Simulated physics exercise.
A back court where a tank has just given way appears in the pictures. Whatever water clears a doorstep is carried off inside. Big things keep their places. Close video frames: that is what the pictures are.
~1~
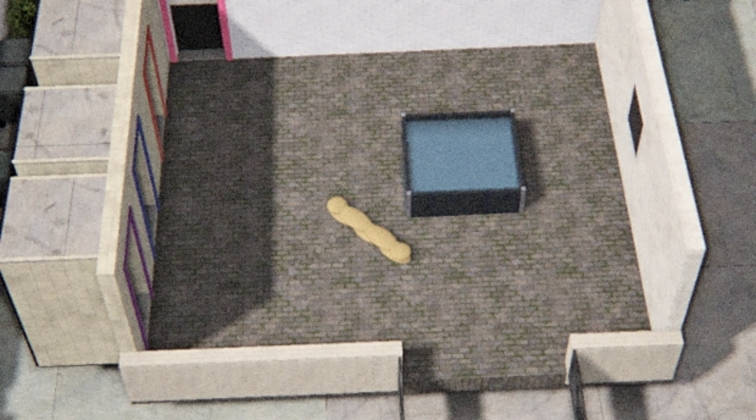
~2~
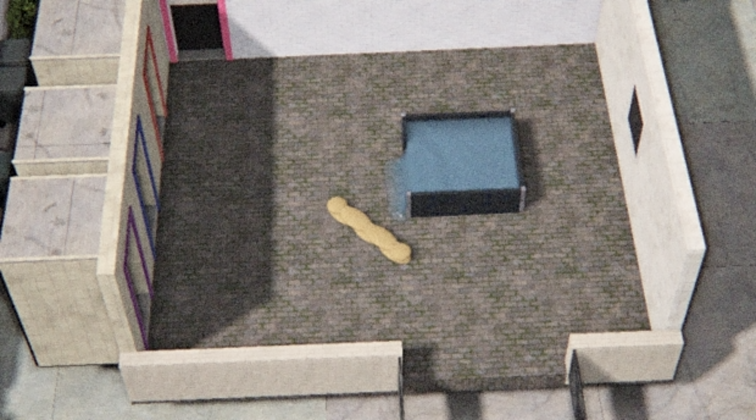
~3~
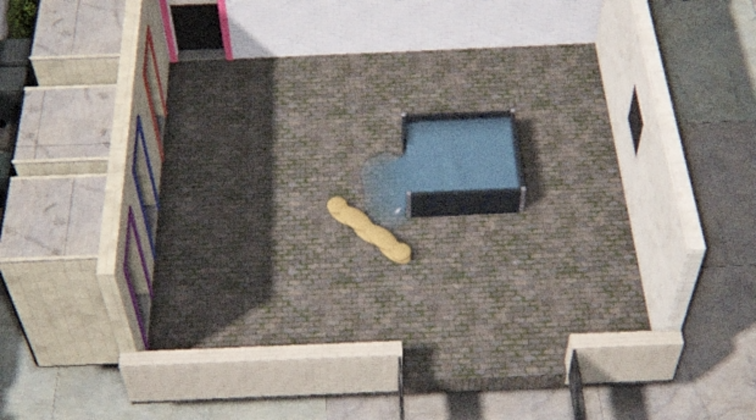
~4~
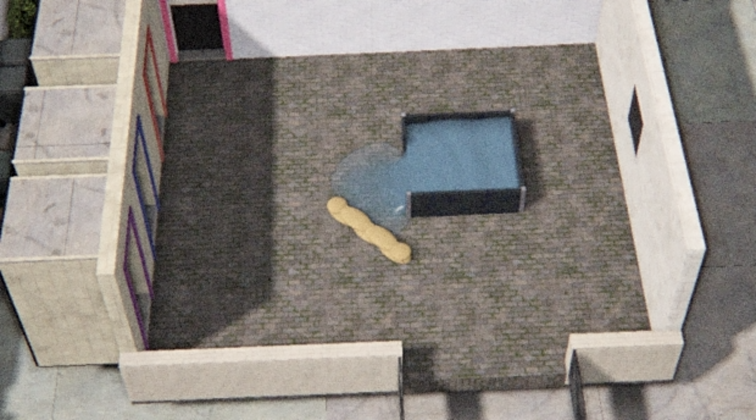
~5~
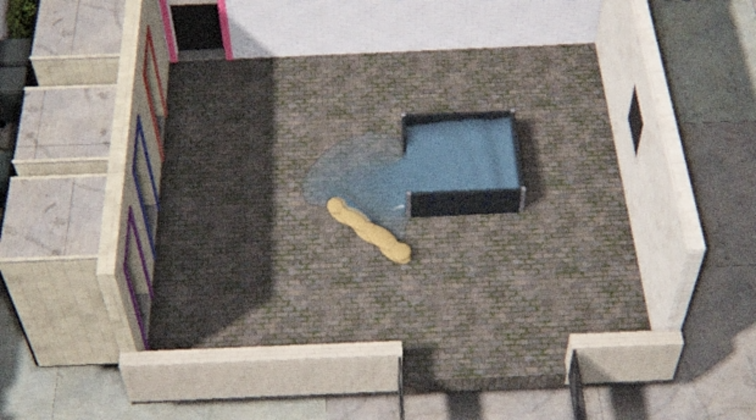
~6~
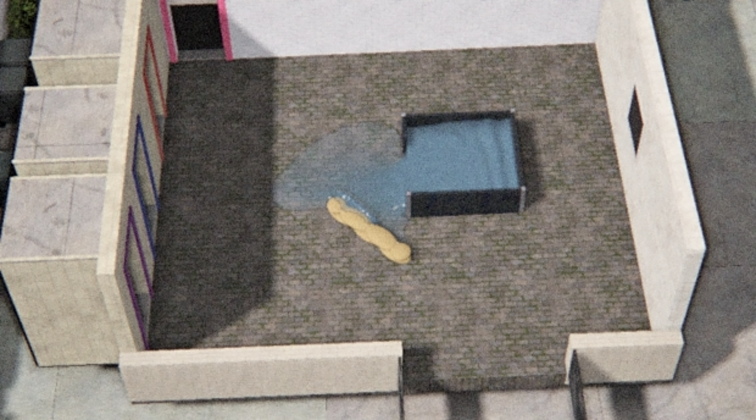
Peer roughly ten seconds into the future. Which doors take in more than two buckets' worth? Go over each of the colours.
In order: I expect the pink door to see over two buckets; I expect the purple door to see two buckets at most; I expect the blue door to see two buckets at most; I expect the red door to see over two buckets.
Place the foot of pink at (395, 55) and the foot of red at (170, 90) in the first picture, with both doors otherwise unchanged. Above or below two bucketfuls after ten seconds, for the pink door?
Pink door does not overflow.
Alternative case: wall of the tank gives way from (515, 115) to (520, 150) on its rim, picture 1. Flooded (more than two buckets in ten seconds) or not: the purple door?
As it turns out, purple door falls below the cutoff.
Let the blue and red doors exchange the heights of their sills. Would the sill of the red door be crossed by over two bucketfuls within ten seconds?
Looking at it again, the red door misses the threshold.
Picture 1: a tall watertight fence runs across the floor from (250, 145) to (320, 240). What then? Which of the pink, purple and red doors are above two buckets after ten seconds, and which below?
Taking them in turn, the pink door comes in over, the purple door comes in under, the red door comes in under.
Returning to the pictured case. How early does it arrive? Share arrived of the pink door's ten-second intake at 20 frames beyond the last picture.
By my reckoning, 10 percent.
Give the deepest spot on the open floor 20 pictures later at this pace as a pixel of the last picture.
Deepest point: Roughly (169, 69).
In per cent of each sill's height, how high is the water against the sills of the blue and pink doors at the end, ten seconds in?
In order: Roughly 20 % and 170 %.
A moment on, water covers 15 % of the floor; the pink door not reached, the purple door not reached, the blue door not reached, the red door not reached.
Next, water covers 30 % of the floor; the pink door not reached, the purple door not reached, the blue door wet at the sill, nothing in, the red door under two buckets in.
Then, water covers 40 % of the floor; the pink door under two buckets in, the purple door wet at the sill, nothing in, the blue door wet at the sill, nothing in, the red door over two buckets in.
Later, water covers 50 % of the floor; the pink door far over two buckets in, the purple door wet at the sill, nothing in, the blue door wet at the sill, nothing in, the red door over two buckets in.
In the end, water covers 60 % of the floor; the pink door far over two buckets in, the purple door wet at the sill, nothing in, the blue door wet at the sill, nothing in, the red door far over two buckets in.
